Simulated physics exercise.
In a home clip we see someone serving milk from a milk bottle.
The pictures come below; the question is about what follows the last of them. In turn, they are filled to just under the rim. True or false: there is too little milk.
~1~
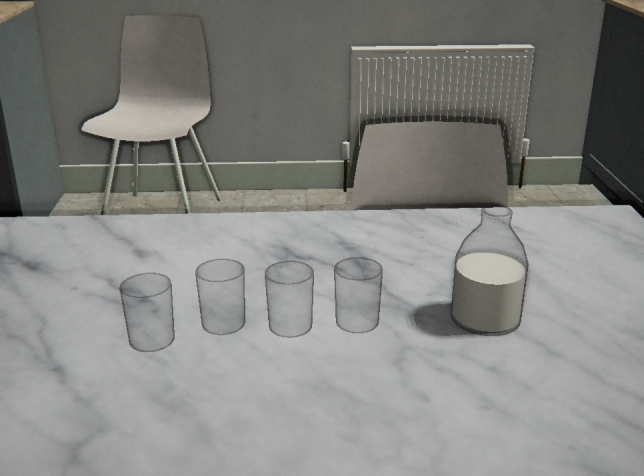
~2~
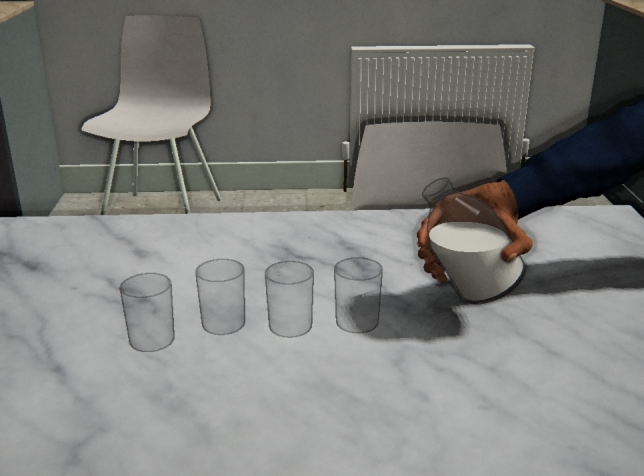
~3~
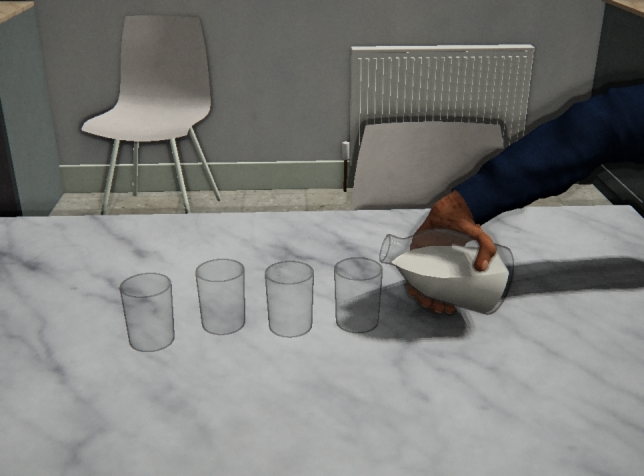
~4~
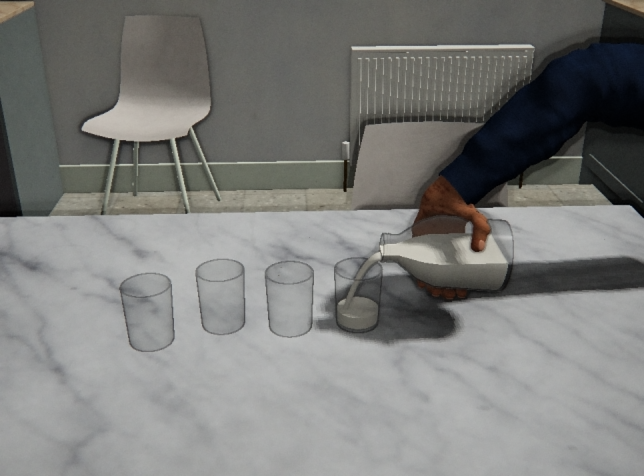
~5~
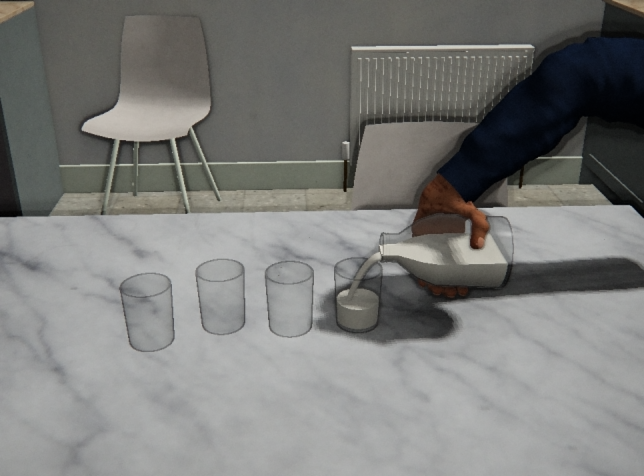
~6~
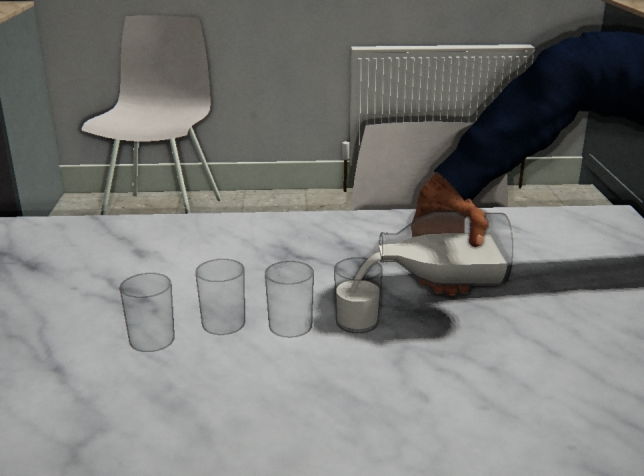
True.
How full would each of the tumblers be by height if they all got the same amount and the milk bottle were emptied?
Each ends up 60 percent full by height, as I work it out.
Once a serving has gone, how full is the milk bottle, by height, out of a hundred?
Level: Near 30 per cent.
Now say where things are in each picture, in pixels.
Nothing is moving yet; milk bottle (491, 264) about half full; four tumblers, the last at (149, 310), in the first frame.
The milk bottle is picked up; milk bottle (464, 233) tipped 30° with all of its load; the first is empty, in the second frame.
The milk bottle leans over the first tumbler; milk bottle (439, 264) tipped 70° with all of its load; four tumblers, the last at (149, 310), in the third frame.
The milk is flowing; milk bottle (439, 251) tipped 85° with nearly all of its load; the first is about a quarter full, in the fourth frame.
The milk is flowing; milk bottle (440, 250) tipped 85° with nearly all of its load; four tumblers, the last at (149, 310), in the fifth frame.
The milk is flowing; milk bottle (440, 248) tipped 90° with about three quarters of its load; the first is about half full, in the sixth frame.
Next, the first is about three quarters full.
After that, the first is done and the milk bottle has about two thirds of its load.
Finally, the milk bottle is empty with two filled and the next at about two thirds of a serving.
